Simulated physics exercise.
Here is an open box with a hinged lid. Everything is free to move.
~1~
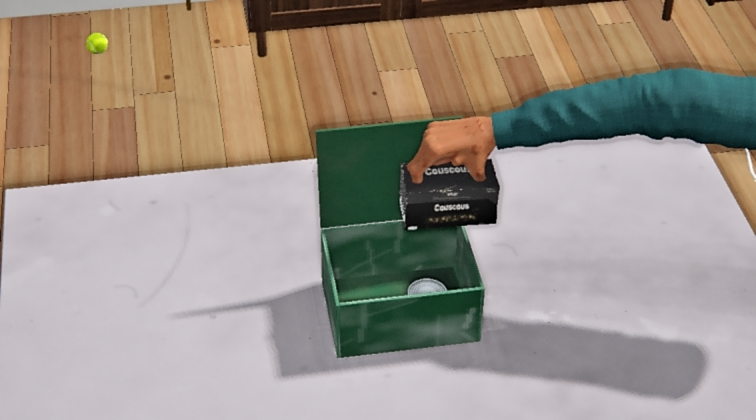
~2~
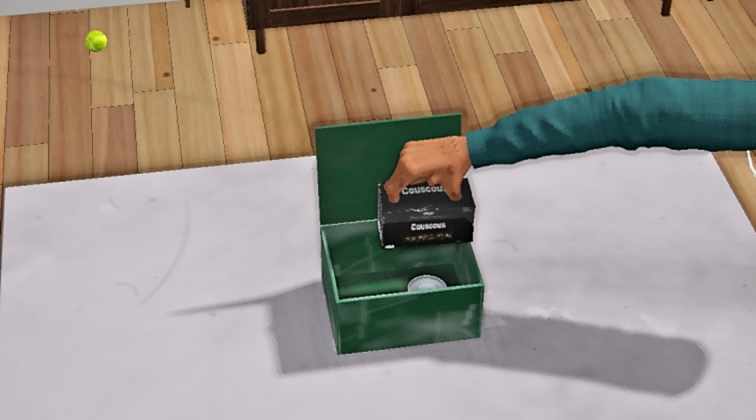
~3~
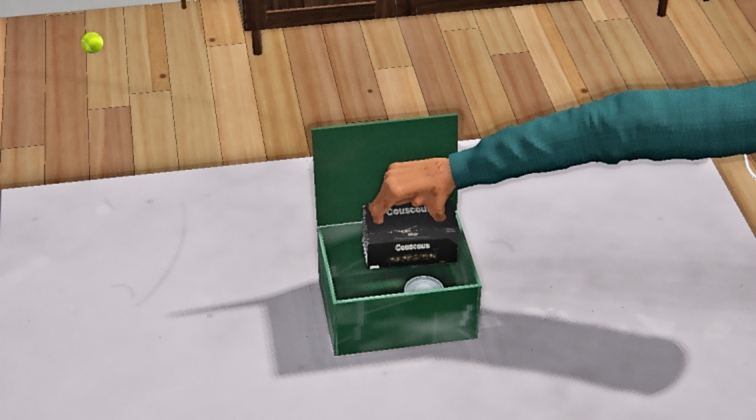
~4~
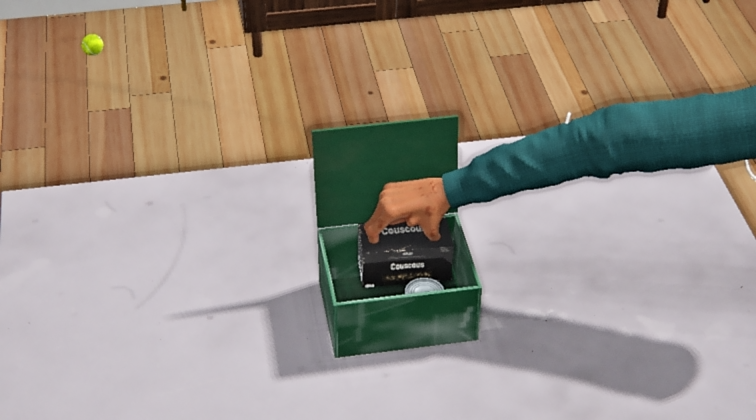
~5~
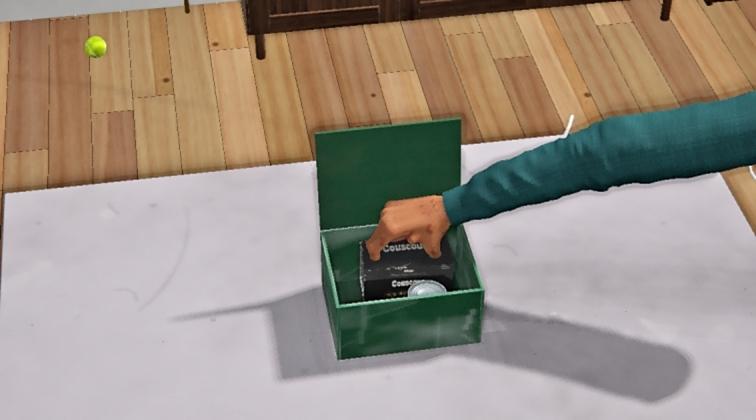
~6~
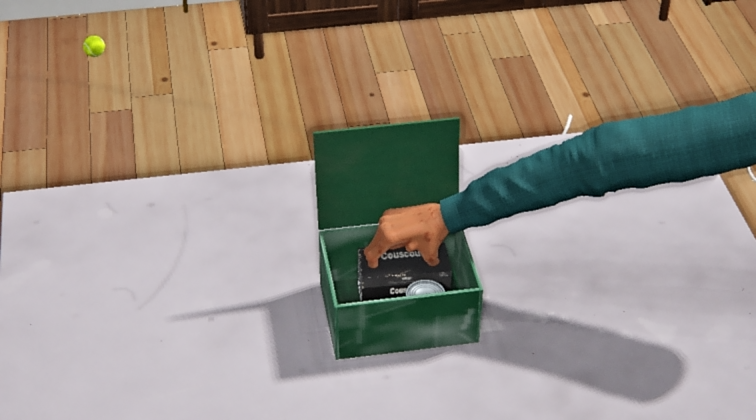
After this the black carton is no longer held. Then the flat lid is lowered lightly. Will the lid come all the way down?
In the end the lid sits on the rim.
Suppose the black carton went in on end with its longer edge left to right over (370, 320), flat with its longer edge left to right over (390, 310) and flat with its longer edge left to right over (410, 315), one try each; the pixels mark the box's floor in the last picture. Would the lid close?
First try: It stays ajar; second try: It shuts flat; third try: It sits on the rim.
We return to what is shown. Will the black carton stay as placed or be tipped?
It stays as placed.
Then, 1.10 s later than the last frame, lid starting down.
Then, 1.60 s later than the last frame, lid 60° above the rim.
Then, 2.00 s later than the last frame, lid 31° above the rim.
Then, 2.30 s later than the last frame, lid 6° above the rim.
When it is over, lid shut; both as before. End places, in pixels of the last picture, black carton near (404, 277).
